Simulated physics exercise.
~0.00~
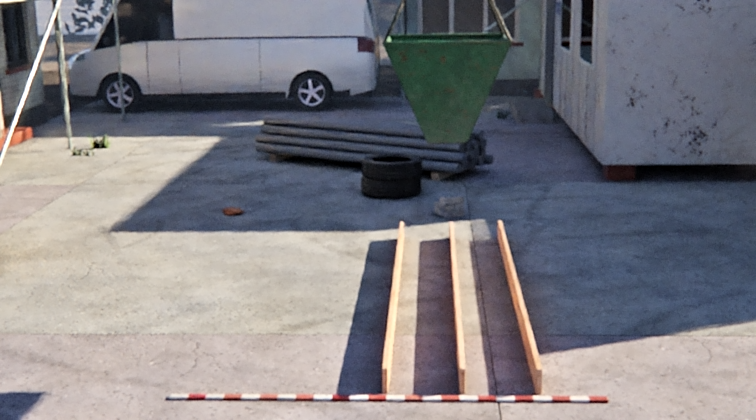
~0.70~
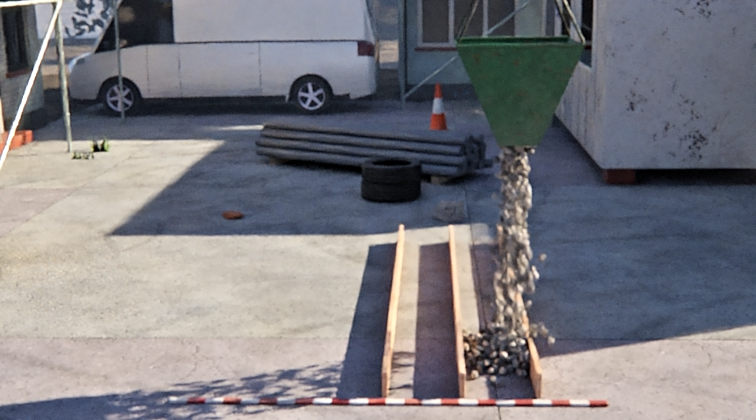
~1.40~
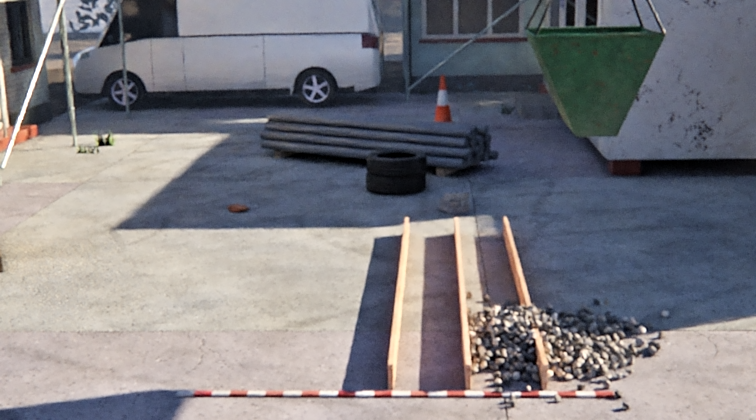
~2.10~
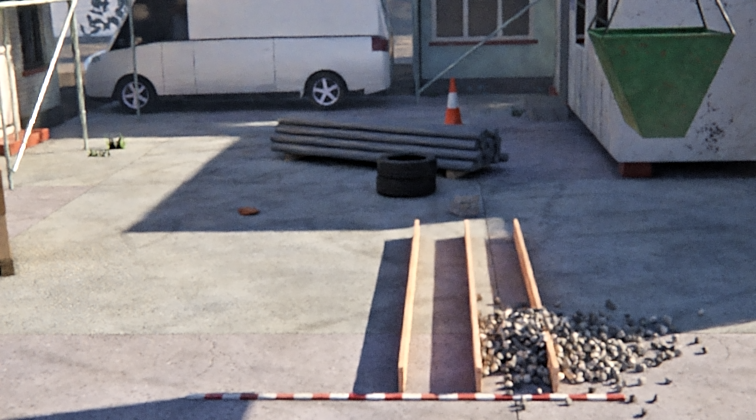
In this clip, a green skip hanging over a paved yard moves rightward and pours grey stones between the middle and right of three upright boards, then swings clear, empty, as the pile lies partly in the right bay and partly spilled beyond the right board.
